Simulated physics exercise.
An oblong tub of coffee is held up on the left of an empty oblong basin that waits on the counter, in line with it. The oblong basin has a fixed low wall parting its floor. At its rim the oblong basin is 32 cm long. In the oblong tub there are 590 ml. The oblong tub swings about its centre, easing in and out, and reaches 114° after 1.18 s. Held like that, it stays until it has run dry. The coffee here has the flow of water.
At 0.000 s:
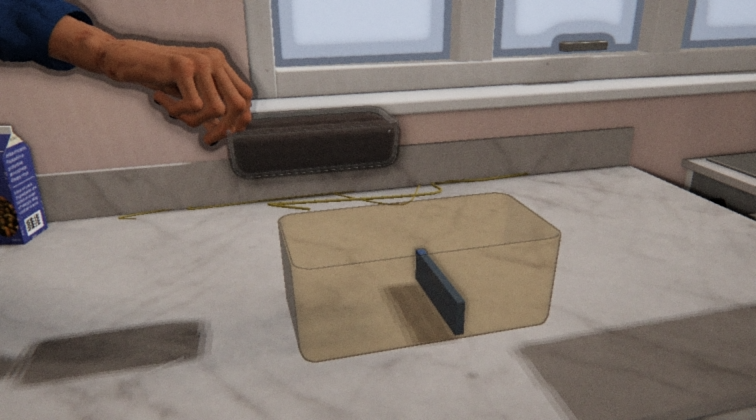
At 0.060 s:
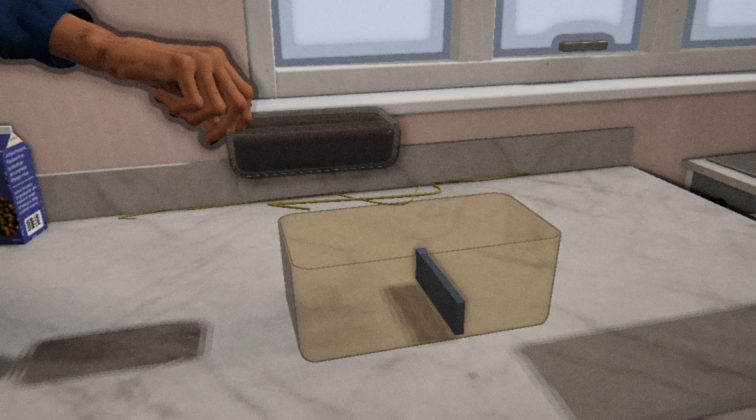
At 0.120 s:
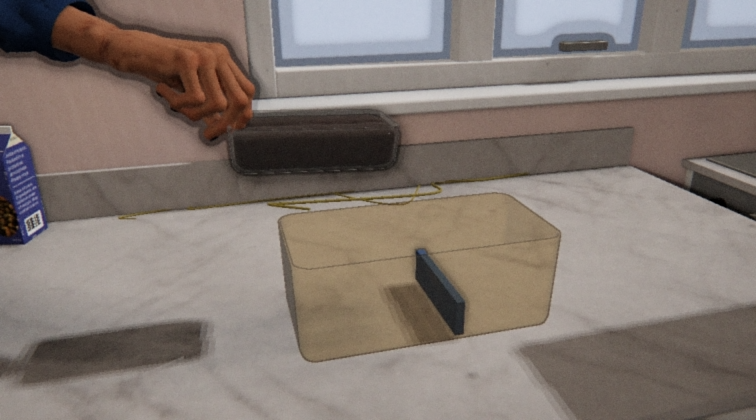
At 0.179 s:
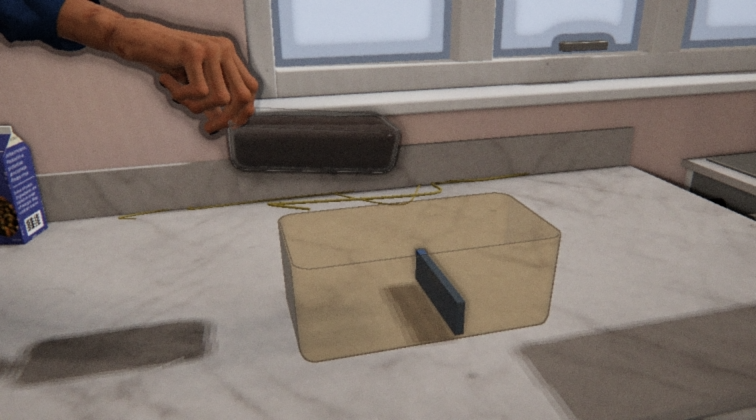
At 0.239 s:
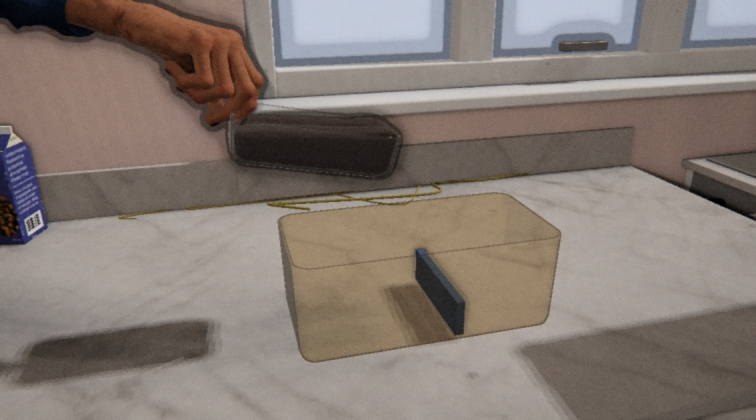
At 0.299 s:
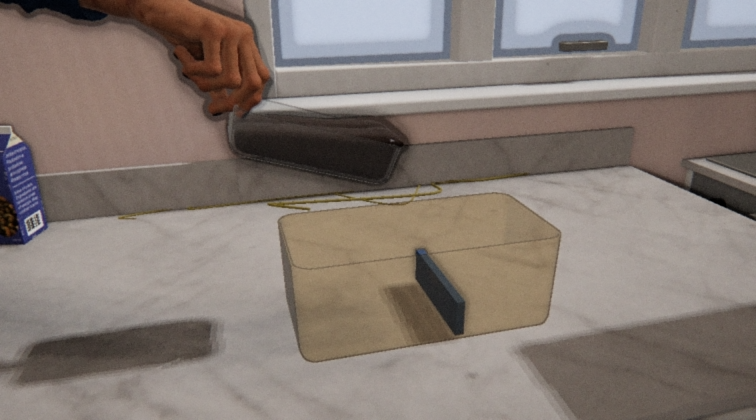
A hand slowly tilting a dark oblong tub down to the right above a marble counter, beside a clear, divided oblong basin.
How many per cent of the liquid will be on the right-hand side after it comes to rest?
Some 49 per cent will be on the right-hand side.
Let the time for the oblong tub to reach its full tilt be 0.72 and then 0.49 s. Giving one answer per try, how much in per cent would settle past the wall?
25 then 5 %.
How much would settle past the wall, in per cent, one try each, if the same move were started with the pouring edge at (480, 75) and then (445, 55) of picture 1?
About 65 %, then about 80 %.
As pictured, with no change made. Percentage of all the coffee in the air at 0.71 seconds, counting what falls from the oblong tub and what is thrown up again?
About 20 per cent.
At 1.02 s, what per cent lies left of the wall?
The left part holds some 48 per cent.
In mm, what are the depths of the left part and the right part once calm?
The left ends up at roughly 10 mm, with the right at roughly 16 mm.
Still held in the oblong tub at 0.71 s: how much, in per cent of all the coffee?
Fraction remaining: Approx. 6 per cent.
After 0.71 s the tilt is 75° and 6 per cent is still to pour, 30 is left of the wall and 44 right of it.
After 1.02 s the tilt is 109° and 1 per cent is still to pour, 48 is left of the wall and 49 right of it.
After 1.34 s the tilt is 114° and 0 per cent is still to pour, 49 is left of the wall and 49 right of it.
After 1.68 s the tilt is 114° and 0 per cent is still to pour, 49 is left of the wall and 49 right of it.
In the end 49 per cent lies left of the wall, 49 right of it and 2 outside.
